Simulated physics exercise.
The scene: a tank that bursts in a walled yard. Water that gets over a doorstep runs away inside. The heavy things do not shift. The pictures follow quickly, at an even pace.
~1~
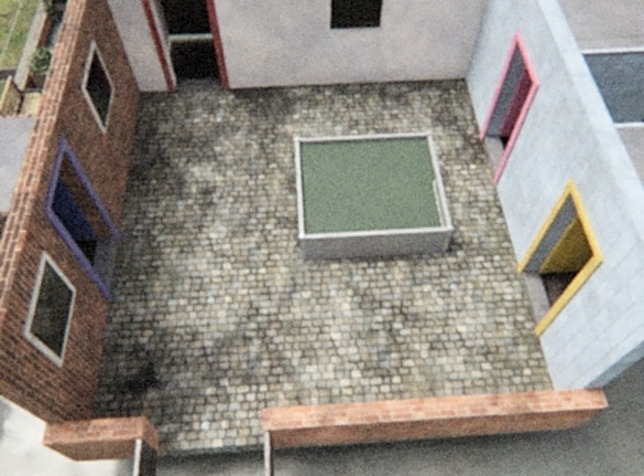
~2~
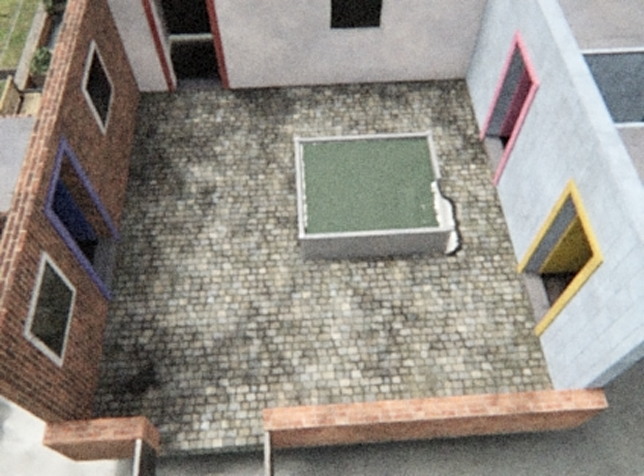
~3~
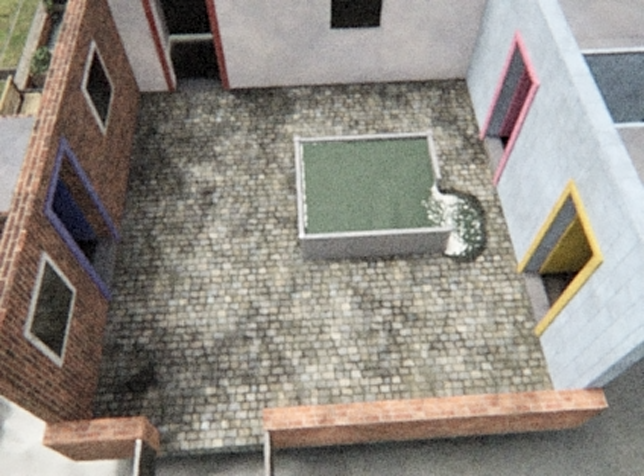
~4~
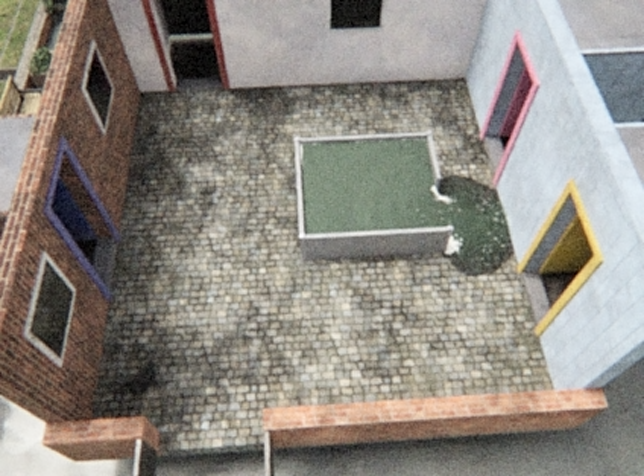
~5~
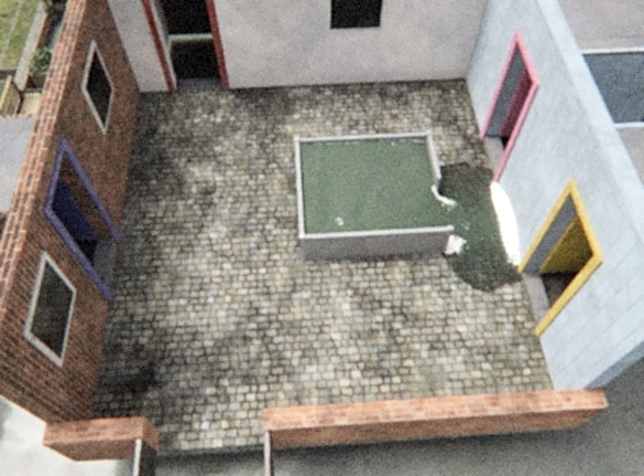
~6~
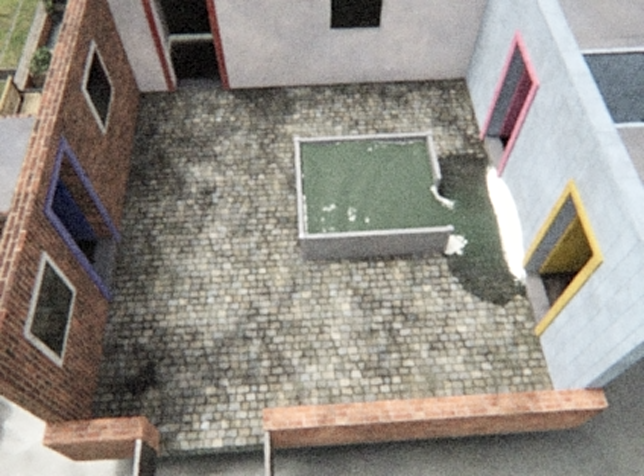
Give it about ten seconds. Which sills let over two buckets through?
The red door holds within the limit; the yellow door floods; the pink door holds within the limit; the blue door holds within the limit.
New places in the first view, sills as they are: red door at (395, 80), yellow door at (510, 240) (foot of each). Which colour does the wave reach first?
That is the yellow one.
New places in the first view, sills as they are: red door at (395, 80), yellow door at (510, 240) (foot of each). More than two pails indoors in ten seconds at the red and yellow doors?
The red one goes over; the yellow one goes over.
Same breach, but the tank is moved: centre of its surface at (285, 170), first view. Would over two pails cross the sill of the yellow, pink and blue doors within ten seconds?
Yellow lets more in, pink lets more in, blue is under.
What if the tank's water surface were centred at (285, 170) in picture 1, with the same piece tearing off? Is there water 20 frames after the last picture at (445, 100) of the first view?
Verdict: Wet.
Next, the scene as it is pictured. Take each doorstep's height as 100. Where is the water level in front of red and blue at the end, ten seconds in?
In turn 70 and 30 per cent.
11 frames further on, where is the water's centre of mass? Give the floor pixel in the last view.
Close to (418, 221).
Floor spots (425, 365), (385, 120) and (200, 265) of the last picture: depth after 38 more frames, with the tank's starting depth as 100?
Roughly 12, 10 and 4 per cent, in turn.
A moment on, water covers 10 % of the floor; the red door not reached, the yellow door under two buckets in, the pink door wet at the sill, nothing in, the blue door not reached.
Next, water covers 25 % of the floor; the red door not reached, the yellow door over two buckets in, the pink door wet at the sill, nothing in, the blue door not reached.
Then, water covers 40 % of the floor; the red door not reached, the yellow door over two buckets in, the pink door wet at the sill, nothing in, the blue door not reached.
Later, water covers 85 % of the floor; the red door wet at the sill, nothing in, the yellow door over two buckets in, the pink door under two buckets in, the blue door wet at the sill, nothing in.
In the end, water covers 100 % of the floor; the red door wet at the sill, nothing in, the yellow door over two buckets in, the pink door under two buckets in, the blue door wet at the sill, nothing in.
